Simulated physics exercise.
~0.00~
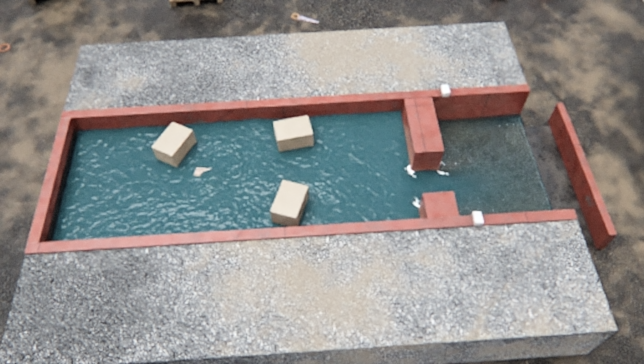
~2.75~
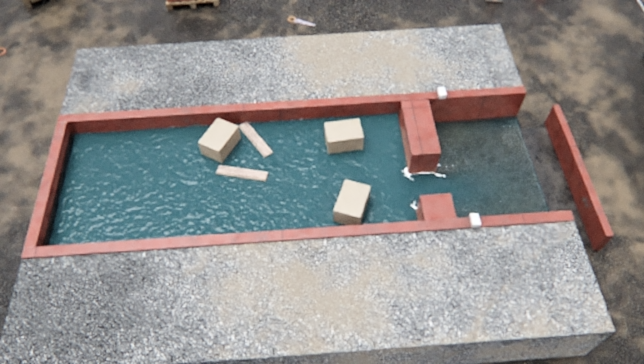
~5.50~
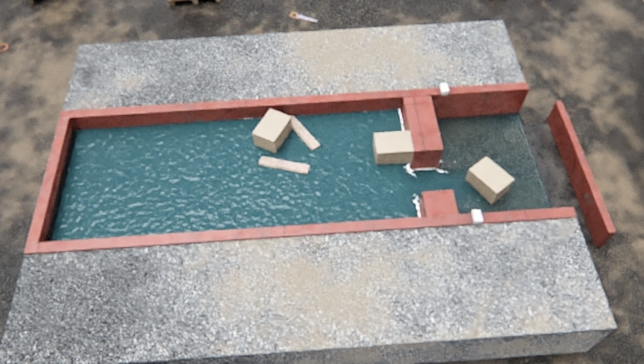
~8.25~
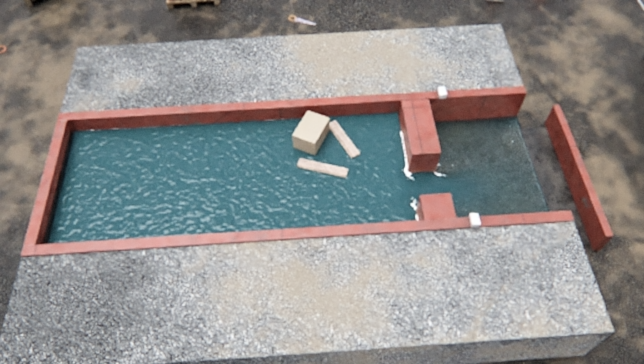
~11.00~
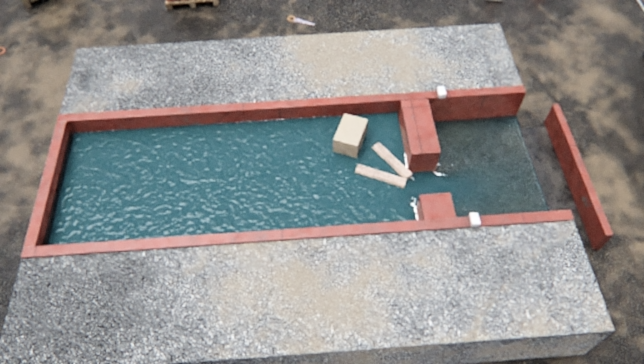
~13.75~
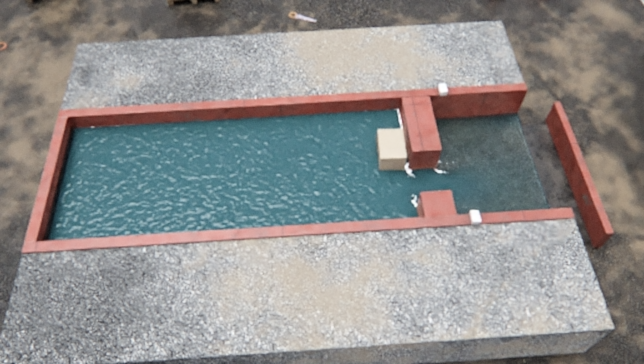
A long channel of blue-green water, edged with low red walls and flanked by grey gravel banks, is seen from high above in a slightly swaying view. Three beige crates float in it, and two pale boards soon lie beside the upper-left one as everything drifts right. One crate passes through the gap between the red blocks near the right end, while another reaches the upper block and is then gone from view. The boards drift up to the gap and disappear too. Finally, the last crate sits against the left side of the upper block.
